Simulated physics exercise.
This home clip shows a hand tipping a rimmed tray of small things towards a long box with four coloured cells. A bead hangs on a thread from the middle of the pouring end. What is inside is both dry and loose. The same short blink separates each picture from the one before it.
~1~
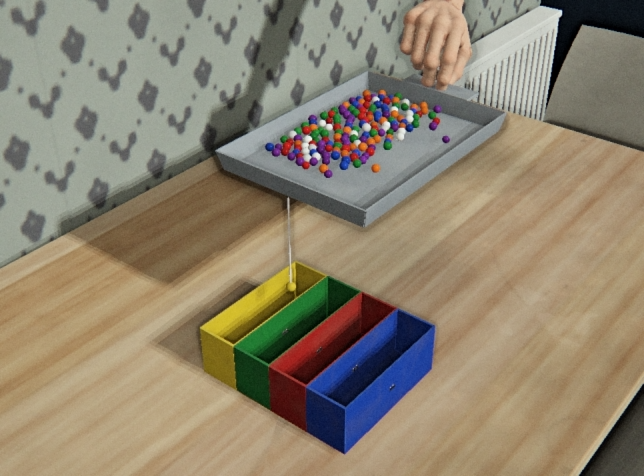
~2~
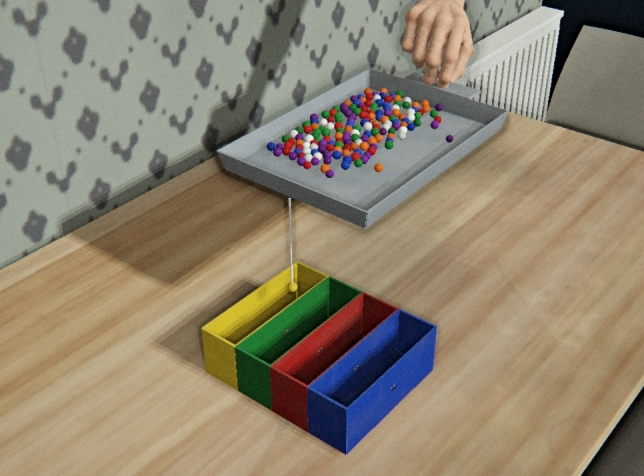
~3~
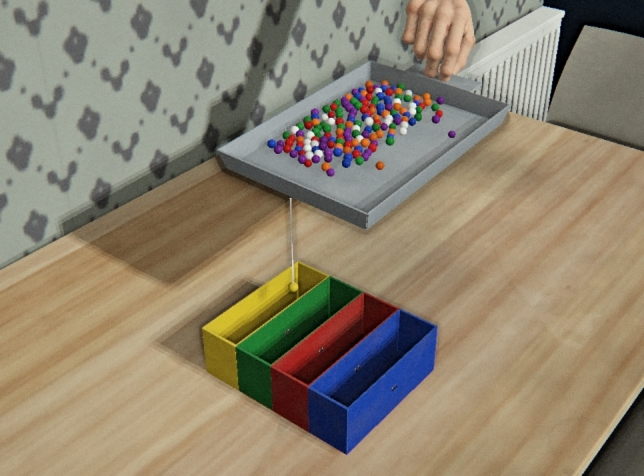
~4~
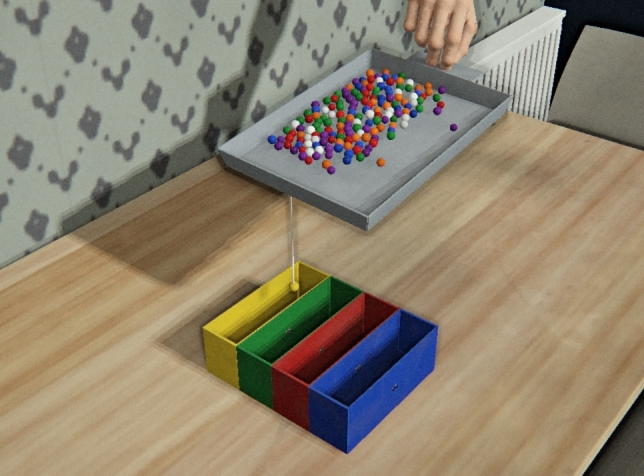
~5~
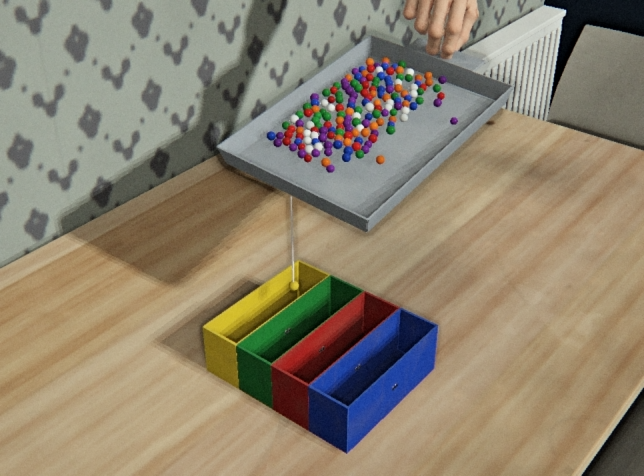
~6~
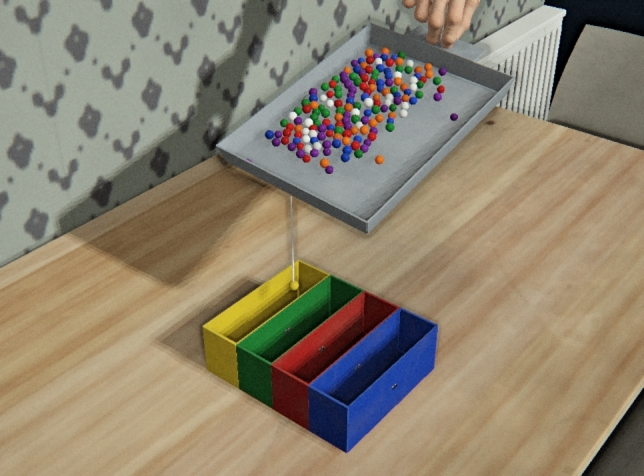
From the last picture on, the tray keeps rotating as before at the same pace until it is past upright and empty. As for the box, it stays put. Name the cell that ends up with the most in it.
Most ends up in the red cell.
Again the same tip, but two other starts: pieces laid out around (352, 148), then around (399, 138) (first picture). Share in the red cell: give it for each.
Share in order: Roughly 50 %, 50 %.
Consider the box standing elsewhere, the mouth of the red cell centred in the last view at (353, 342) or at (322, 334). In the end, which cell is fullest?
Placing A: The red cell / placing B: The blue one.
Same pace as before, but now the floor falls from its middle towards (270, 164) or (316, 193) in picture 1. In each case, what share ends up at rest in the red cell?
About 0 and 20 percent.
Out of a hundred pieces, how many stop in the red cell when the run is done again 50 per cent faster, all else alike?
About 50 %.
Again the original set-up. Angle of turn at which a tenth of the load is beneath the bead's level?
About 65 degrees.
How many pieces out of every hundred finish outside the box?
My estimate is close to 0 %.
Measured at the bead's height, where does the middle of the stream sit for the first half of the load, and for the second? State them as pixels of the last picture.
About (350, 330), and after that about (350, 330).
Shortly afterwards, tray tipped steeply; the bulk on the tray; only a few in the blue cell; only a few in the red cell; only a few in the green cell; a little falling or outside the box.
Next, tray tipped right over; near a quarter on the tray; near a quarter in the red cell; near a quarter in the blue cell; a little in the green cell; only a few in the yellow cell; near a quarter falling or outside the box.
Some moments later, tray tipped past a quarter turn; near half in the red cell; near a third in the blue cell; a little in the green cell; only a few in the yellow cell; a little falling or outside the box.
In the end, tray tipped past a quarter turn; near half in the red cell; near a third in the blue cell; a little in the green cell; only a few in the yellow cell; a little outside the box.
